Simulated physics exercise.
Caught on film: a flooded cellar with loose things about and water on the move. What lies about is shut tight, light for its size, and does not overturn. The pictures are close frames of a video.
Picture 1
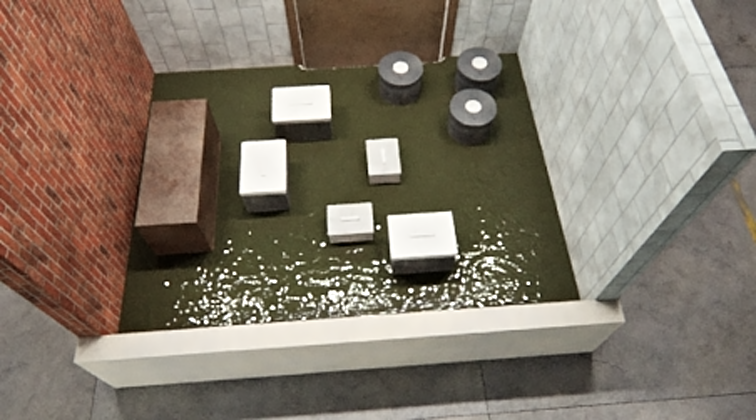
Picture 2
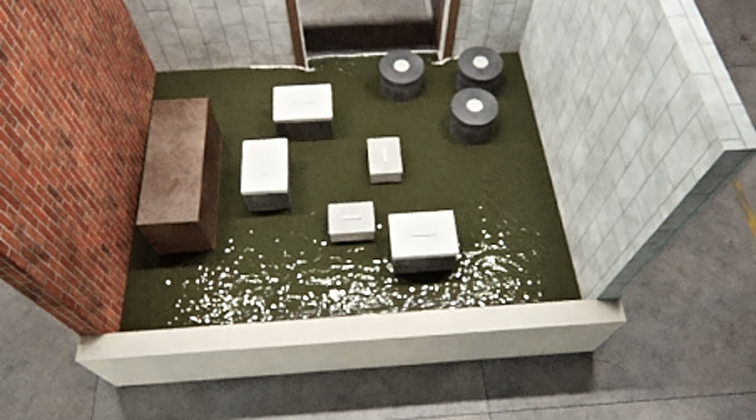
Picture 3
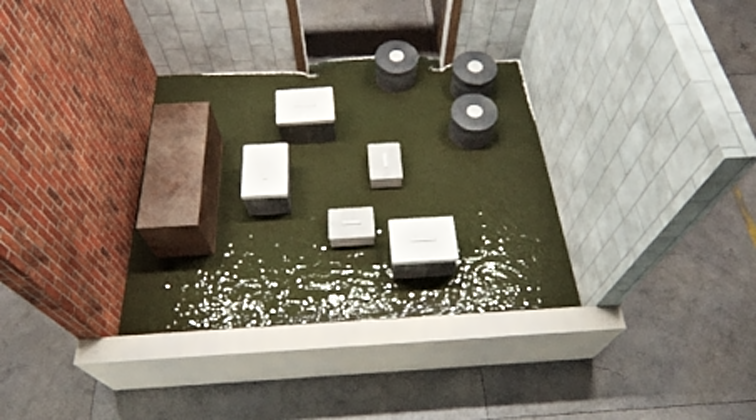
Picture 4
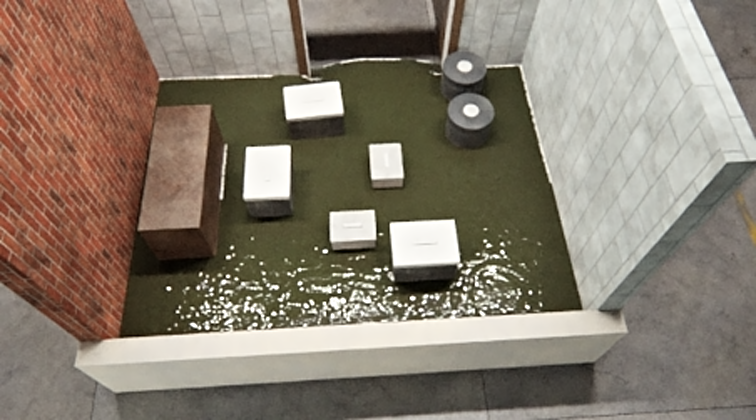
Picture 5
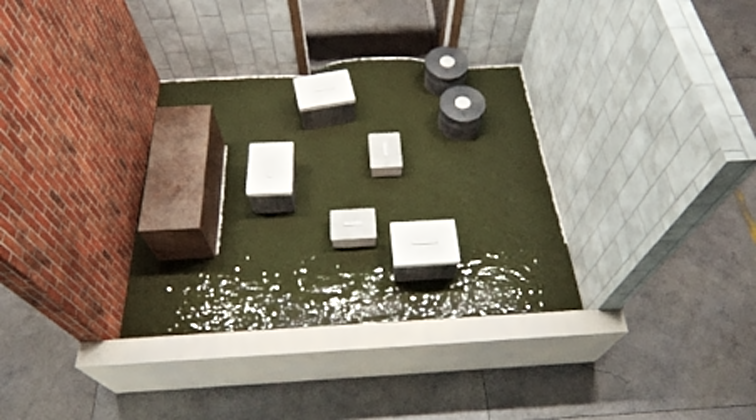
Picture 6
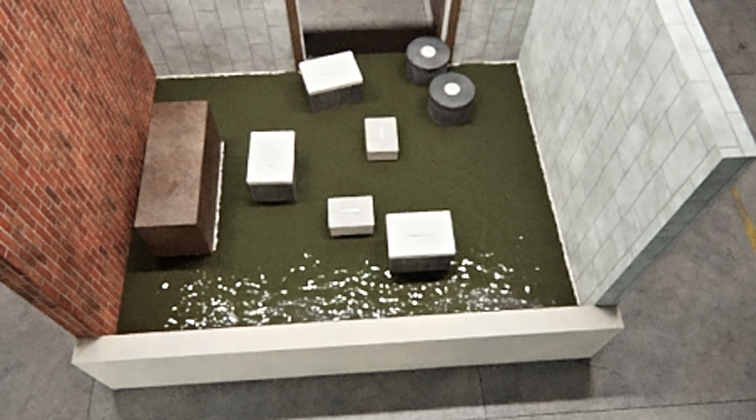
Dark green water covers the floor of a cellar, seen from above over a low cream front wall, between red brick at left and pale blocks at right. Five white boxes float mid-room beside a brown block at left, with three dark grey drums at upper right. The rear brown door opens, one drum leaves through it, and the others and the rear box drift doorward, while the nearer boxes barely shift.
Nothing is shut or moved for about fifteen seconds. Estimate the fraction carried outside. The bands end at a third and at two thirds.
It is two thirds or above.
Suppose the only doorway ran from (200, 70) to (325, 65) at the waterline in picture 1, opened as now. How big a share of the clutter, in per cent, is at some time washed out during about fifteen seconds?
Near 90 in a hundred.
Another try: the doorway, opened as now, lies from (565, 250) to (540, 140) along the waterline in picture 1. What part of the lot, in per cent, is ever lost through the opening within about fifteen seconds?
I make it 90 per cent.
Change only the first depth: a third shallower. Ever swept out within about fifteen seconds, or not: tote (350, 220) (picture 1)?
Answer: No.
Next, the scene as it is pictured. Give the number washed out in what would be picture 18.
It comes to 5.
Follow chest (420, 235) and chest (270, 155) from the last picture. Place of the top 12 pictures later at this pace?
Close to (421, 176) and (340, 57).
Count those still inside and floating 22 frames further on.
1 of them.
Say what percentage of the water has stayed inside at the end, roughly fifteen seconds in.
About 36 per cent.
A moment on, 3 of 8 are out; 5 afloat.
Next, 5 of 8 are out; 3 afloat.
Later, 7 of 8 are out; 1 afloat.
In the end, 8 of 8 are out; 0 afloat.
